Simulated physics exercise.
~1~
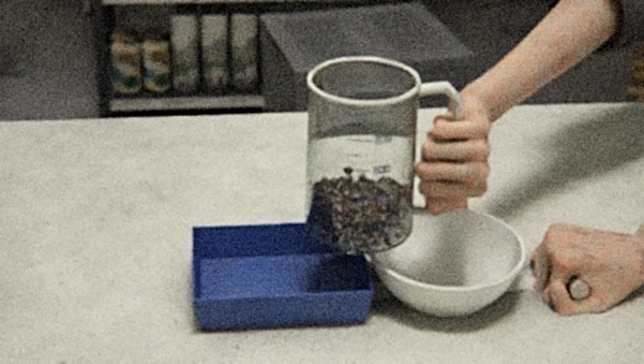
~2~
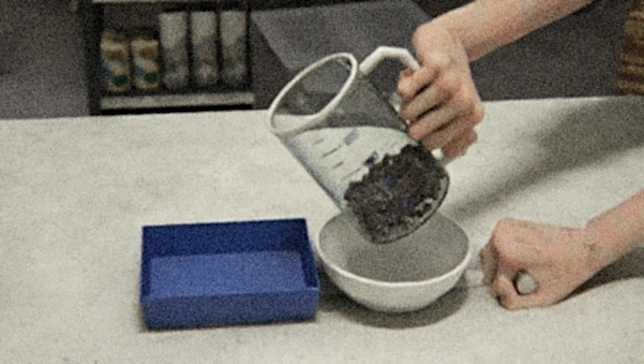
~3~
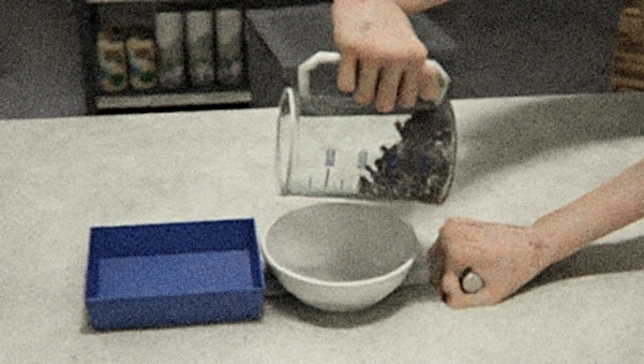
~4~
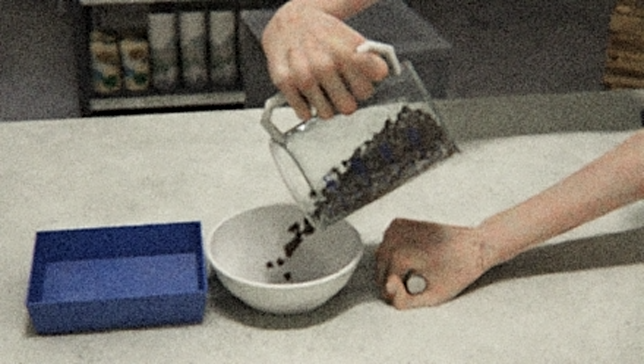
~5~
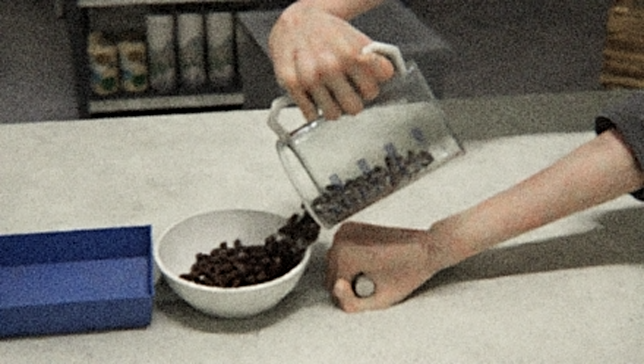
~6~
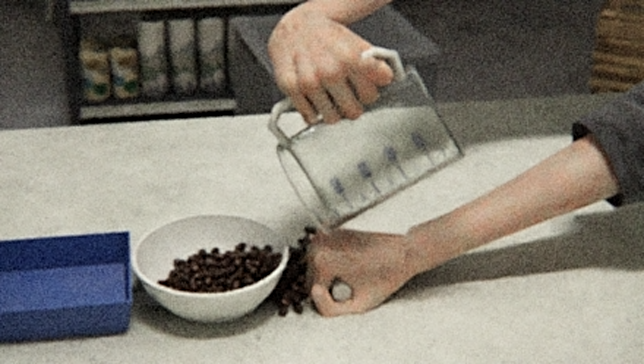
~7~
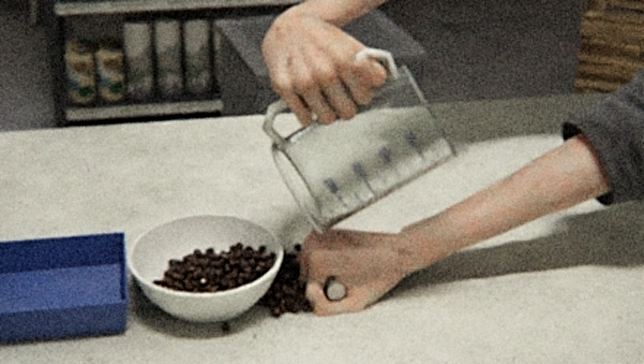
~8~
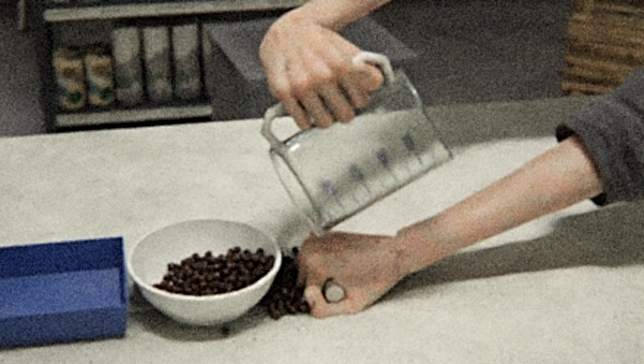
On a pale speckled countertop in front of shelves of containers, seen from slightly above, a hand holds a clear jug partly filled with dark coffee beans over a white bowl, with a blue rectangular tin to the left. Another hand, wearing a ring, rests as a fist at the bowl's right side. The jug tips onto its side while the tin and bowl slide left. Tilting further, it pours beans into the bowl, then the last ones land on the counter beside the fist. The dishes stop, leaving most beans in the bowl, a smaller pile outside, and the tin and jug empty.
